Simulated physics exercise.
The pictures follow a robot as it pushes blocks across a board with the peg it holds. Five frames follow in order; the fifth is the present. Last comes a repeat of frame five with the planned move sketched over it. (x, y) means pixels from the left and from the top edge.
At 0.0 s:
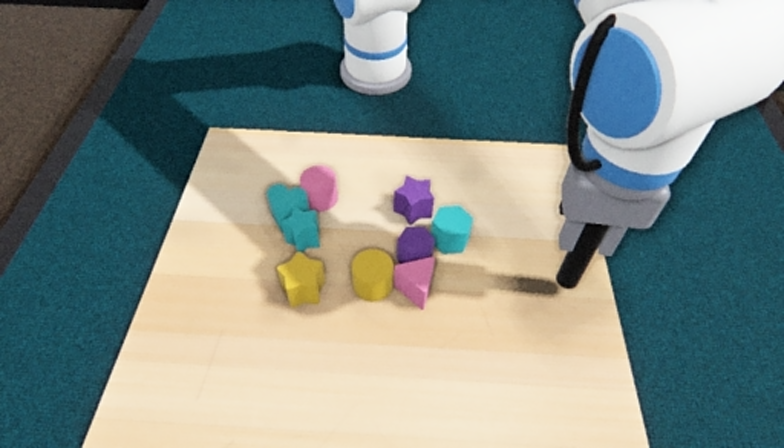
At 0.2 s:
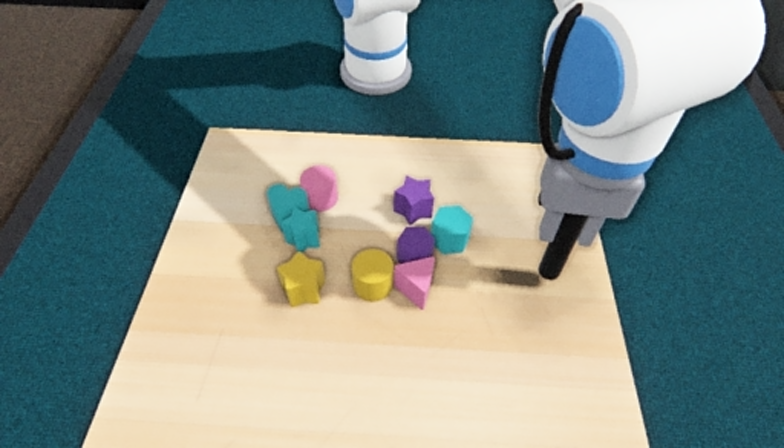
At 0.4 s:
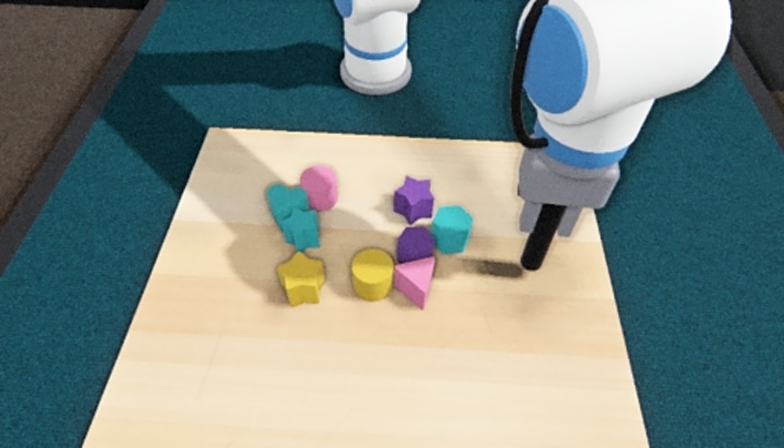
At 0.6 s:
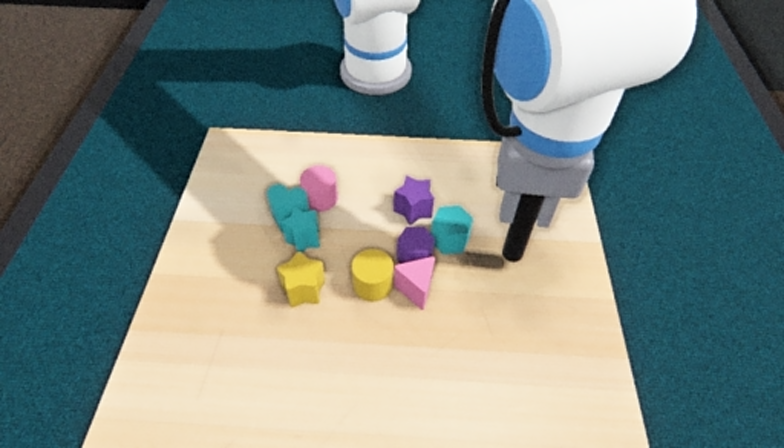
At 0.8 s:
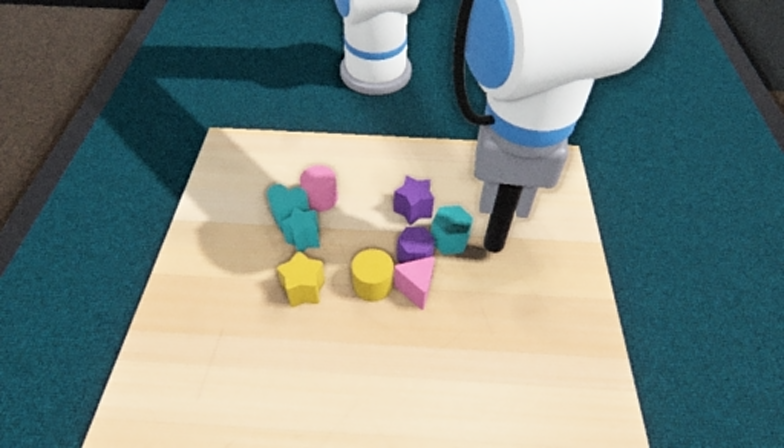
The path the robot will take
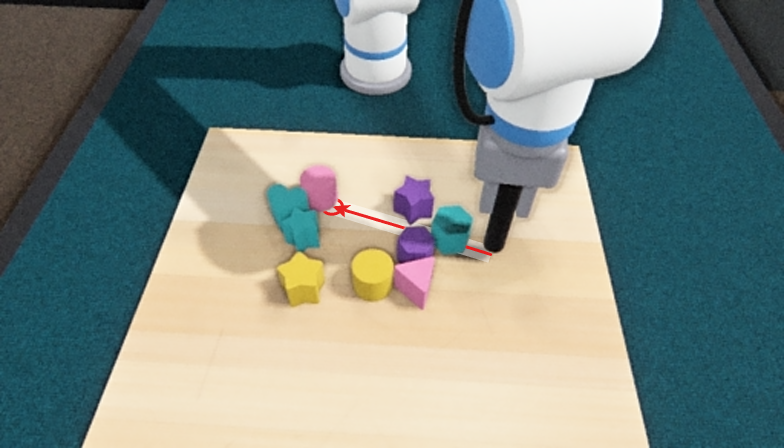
To begin with, a white and blue robot arm holds a black peg near the right side of a wooden board scattered with colourful blocks. The arm moves the peg steadily left and slightly away across the board, drawing close to the turquoise hexagon, while all the blocks stay still.
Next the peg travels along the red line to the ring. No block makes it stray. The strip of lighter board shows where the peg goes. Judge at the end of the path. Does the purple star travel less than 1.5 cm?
No, that is not how it ends up.
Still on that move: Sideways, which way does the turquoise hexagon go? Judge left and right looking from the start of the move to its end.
Heads right.
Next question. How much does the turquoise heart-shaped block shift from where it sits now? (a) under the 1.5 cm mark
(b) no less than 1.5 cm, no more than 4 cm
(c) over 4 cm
(a)
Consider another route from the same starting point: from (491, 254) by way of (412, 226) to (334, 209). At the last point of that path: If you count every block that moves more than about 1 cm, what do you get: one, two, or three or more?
I foresee three or more blocks being moved.
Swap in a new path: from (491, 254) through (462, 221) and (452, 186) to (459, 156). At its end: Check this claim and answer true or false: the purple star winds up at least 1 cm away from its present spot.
The statement is incorrect.
The line goes straight from (491, 254) to (333, 207).
On the path given first. One third of the way, peg (437, 229); purple star (404, 180), turned 15° clockwise; turquoise hexagon (414, 204), turned 15° clockwise.
Two thirds of the way, peg (382, 212); purple star (390, 162), turned 65° clockwise; turquoise hexagon (370, 181), turned 60° clockwise.
At the end, peg (331, 198); turquoise heart-shaped block unmoved; pink round block (308, 174); purple star (388, 160), turned 75° clockwise; purple hexagon unmoved; turquoise hexagon (354, 169), turned 110° clockwise.
